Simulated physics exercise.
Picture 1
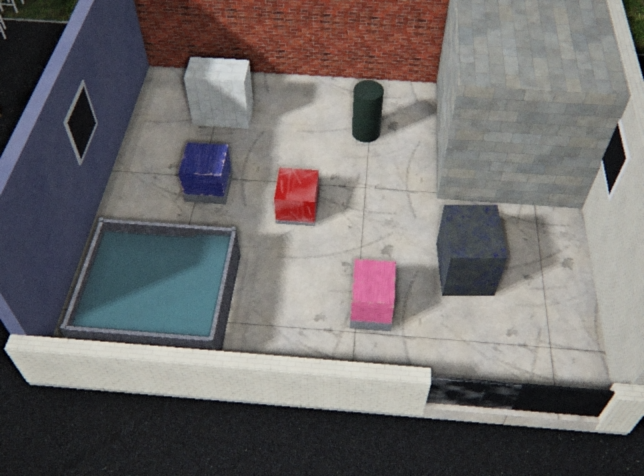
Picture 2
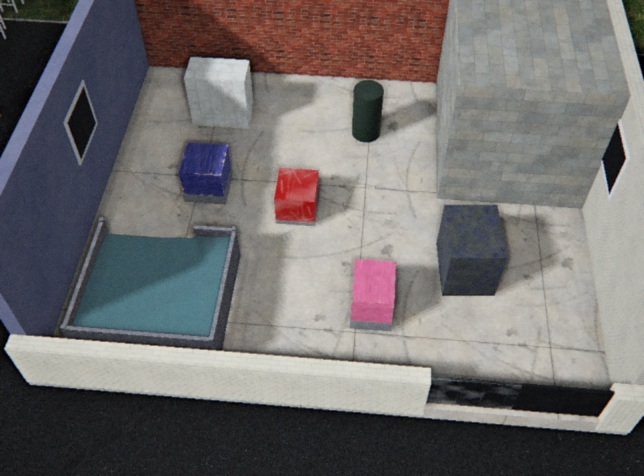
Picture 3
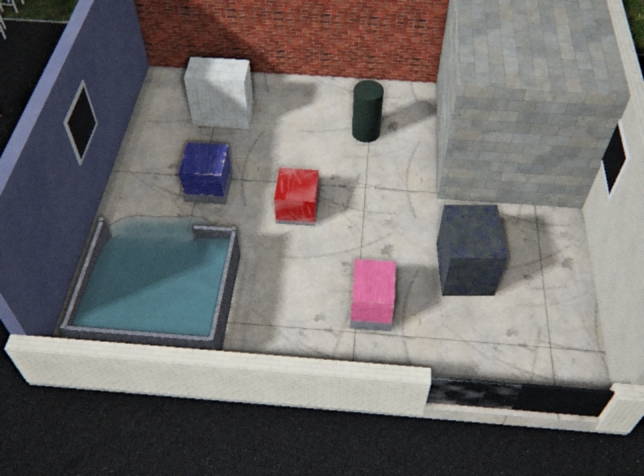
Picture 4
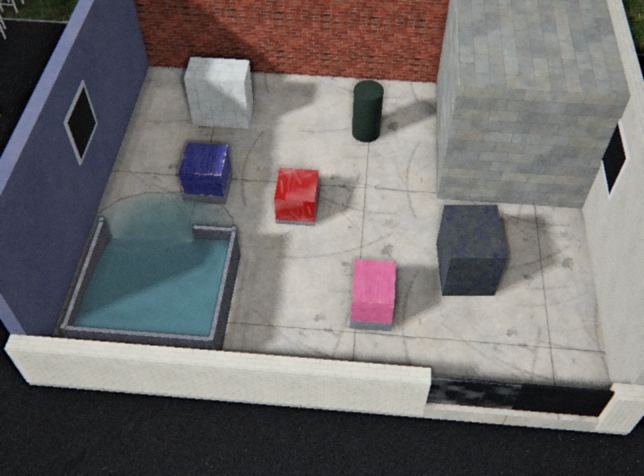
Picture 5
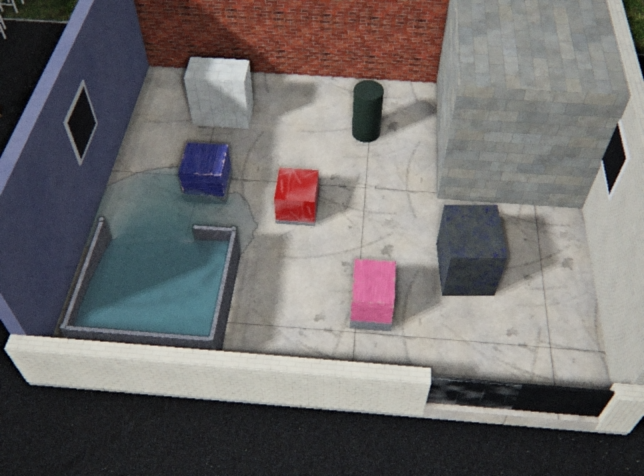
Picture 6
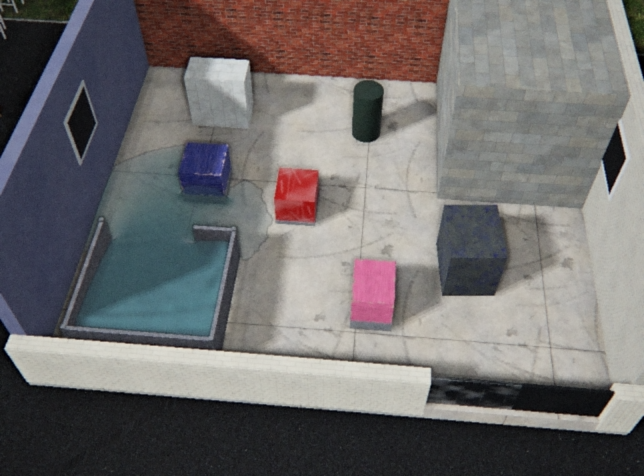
The clip opens on a walled yard seen from above, with coloured crates, a dark green cylinder and a full water tank at the lower left. A gap appears in the tank's far side, and water pours out through it, spreading across the concrete to around the blue crate and close to the red one.
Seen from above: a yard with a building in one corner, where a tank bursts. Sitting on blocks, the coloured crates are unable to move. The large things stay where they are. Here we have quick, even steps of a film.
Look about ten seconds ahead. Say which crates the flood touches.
The blue crate is reached by the water; the red crate is reached by the water; the pink crate is missed by the water.
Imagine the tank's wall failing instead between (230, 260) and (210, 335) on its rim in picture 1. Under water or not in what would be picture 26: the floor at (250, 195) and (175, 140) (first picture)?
The first spot is unreached, the second unreached.
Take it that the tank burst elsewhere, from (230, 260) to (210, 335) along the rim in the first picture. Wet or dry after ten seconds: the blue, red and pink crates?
Result: Blue crate is left untouched, red crate gets overtopped, pink crate gets overtopped.
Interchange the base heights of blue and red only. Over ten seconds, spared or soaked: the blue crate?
The blue crate gets flooded.
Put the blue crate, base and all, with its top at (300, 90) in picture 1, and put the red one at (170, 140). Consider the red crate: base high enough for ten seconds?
Red crate is reached.
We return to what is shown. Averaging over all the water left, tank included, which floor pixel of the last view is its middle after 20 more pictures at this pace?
About (196, 188) in the last view.
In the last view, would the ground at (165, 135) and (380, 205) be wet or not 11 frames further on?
First spot soaked, second spot bare.
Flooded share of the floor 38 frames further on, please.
Estimate: Some 80 in a hundred.
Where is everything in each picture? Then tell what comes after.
In the first frame, the water tank at (154, 279) is whole and still.
In the second frame, the front is at a hidden place, out from the gap on the water tank's far side.
In the third frame, water pours out on the water tank's far side and has run to a hidden place.
In the fourth frame, water pours out on the water tank's far side and has run to (213, 204).
In the fifth frame, water pours out on the water tank's far side and has run to (169, 171).
In the sixth frame, water pours out on the water tank's far side and has run to (175, 150).
A moment on, water covers 20 % of the floor; the blue crate water round its plinth, the red crate water round its plinth, the pink crate not reached.
Next, water covers 35 % of the floor; the blue crate water round its plinth, the red crate water round its plinth, the pink crate not reached.
Then, water covers 55 % of the floor; the blue crate water round its plinth, the red crate water round its plinth, the pink crate water round its plinth.
Later, water covers 80 % of the floor; the blue crate water round its plinth, the red crate water round its plinth, the pink crate water round its plinth.
In the end, water covers 90 % of the floor; the blue crate was topped, the red crate was topped, the pink crate stayed above the water.
